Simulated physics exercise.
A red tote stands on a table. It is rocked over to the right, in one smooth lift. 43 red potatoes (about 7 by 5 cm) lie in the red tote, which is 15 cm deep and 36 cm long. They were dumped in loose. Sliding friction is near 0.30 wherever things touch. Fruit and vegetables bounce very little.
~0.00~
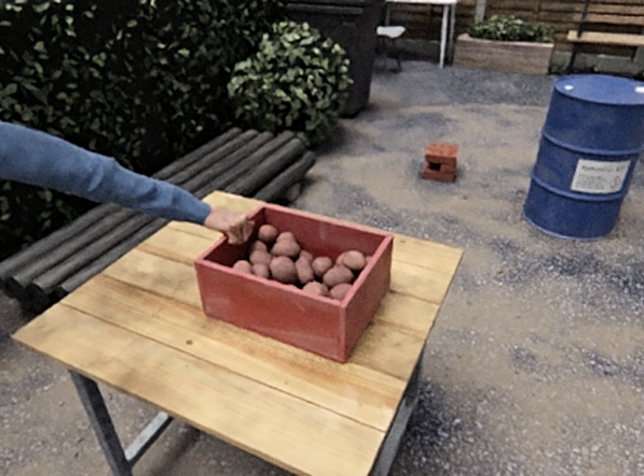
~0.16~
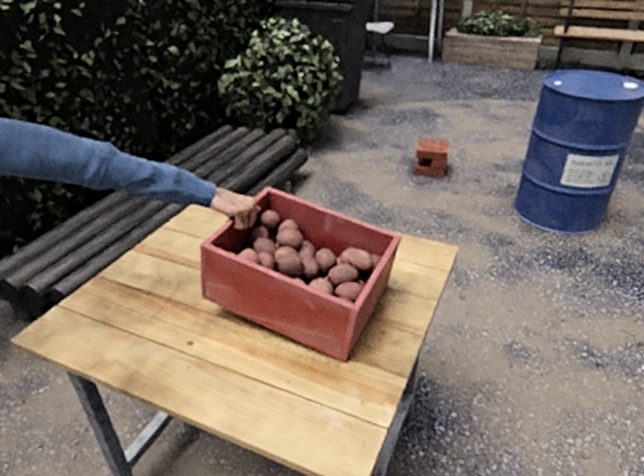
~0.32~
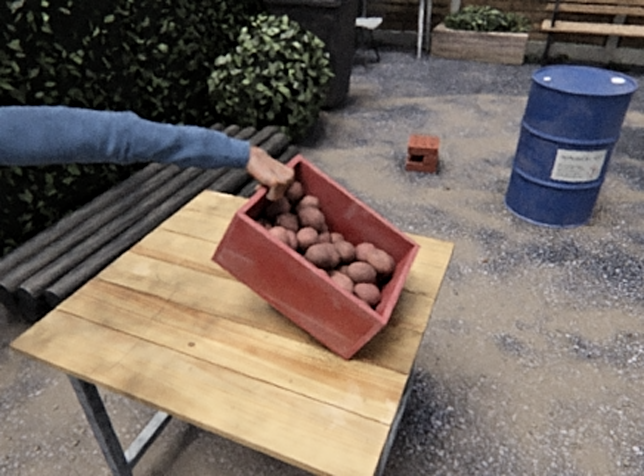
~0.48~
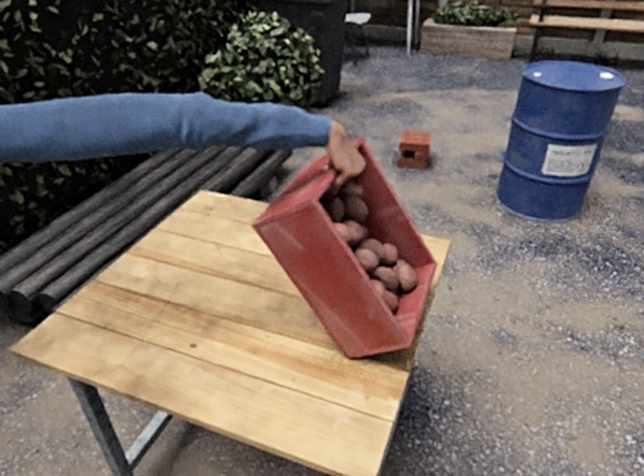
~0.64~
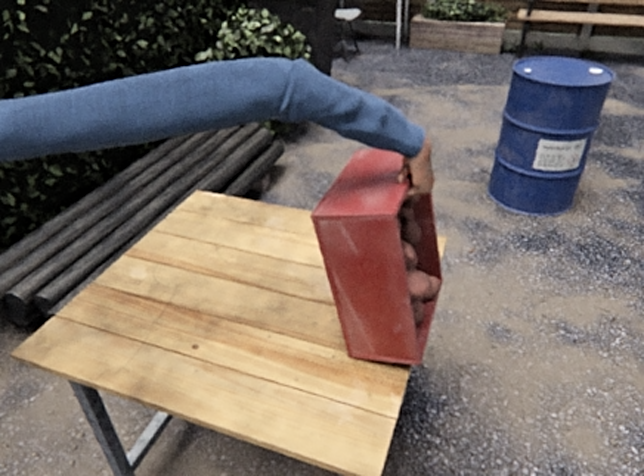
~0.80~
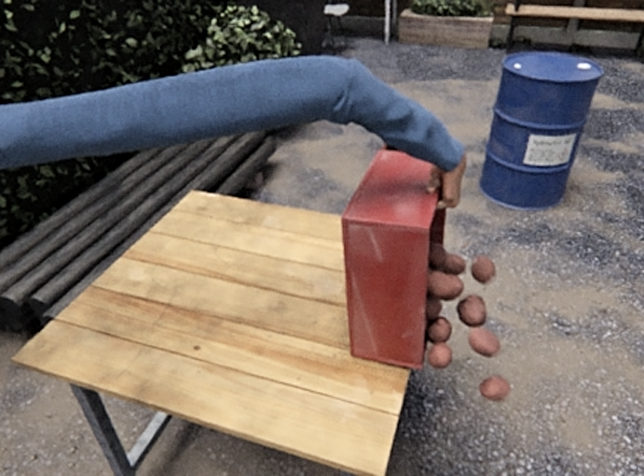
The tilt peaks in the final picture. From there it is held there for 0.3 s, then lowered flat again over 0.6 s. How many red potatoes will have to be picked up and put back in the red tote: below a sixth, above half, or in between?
The red tote loses over half of its red potatoes.
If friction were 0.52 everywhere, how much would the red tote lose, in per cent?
Then red tote 60 per cent.
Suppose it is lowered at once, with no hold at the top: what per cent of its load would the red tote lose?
Then red tote 50 per cent.
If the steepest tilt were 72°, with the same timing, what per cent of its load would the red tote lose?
In that case red tote 30 per cent.
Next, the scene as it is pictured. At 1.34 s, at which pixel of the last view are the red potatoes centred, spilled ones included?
Around (467, 402).
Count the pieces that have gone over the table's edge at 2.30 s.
Some 25 pieces.
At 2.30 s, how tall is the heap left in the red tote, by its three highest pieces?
Roughly 11 cm high.
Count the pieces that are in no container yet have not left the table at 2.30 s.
About 0.
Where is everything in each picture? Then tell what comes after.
In the first picture (places track the rim corner closest to us here; the camera moves round a little), red tote (340, 304); tipped 0°; all still inside.
The second picture shows red tote (353, 307); tipped 9°.
The third picture shows red tote (381, 319); tipped 30°.
The fourth picture shows red tote (408, 340); tipped 56°.
The fifth picture shows red tote (421, 359); tipped 77°.
The sixth picture shows red tote (423, 364); tipped 86°; 9 out, the lowest potato at (495, 389).
After 1.04 s, tilt 86°; the red tote is down by 19 of 43.
After 1.34 s, tilt 56°; the red tote is down by 25 of 43.
After 1.76 s, tilt 0°; the red tote is down by 26 of 43.
When it is over (at 2.30 s), the red tote is down by 26 of 43. Asked share, 26 of 43, 60 per cent.
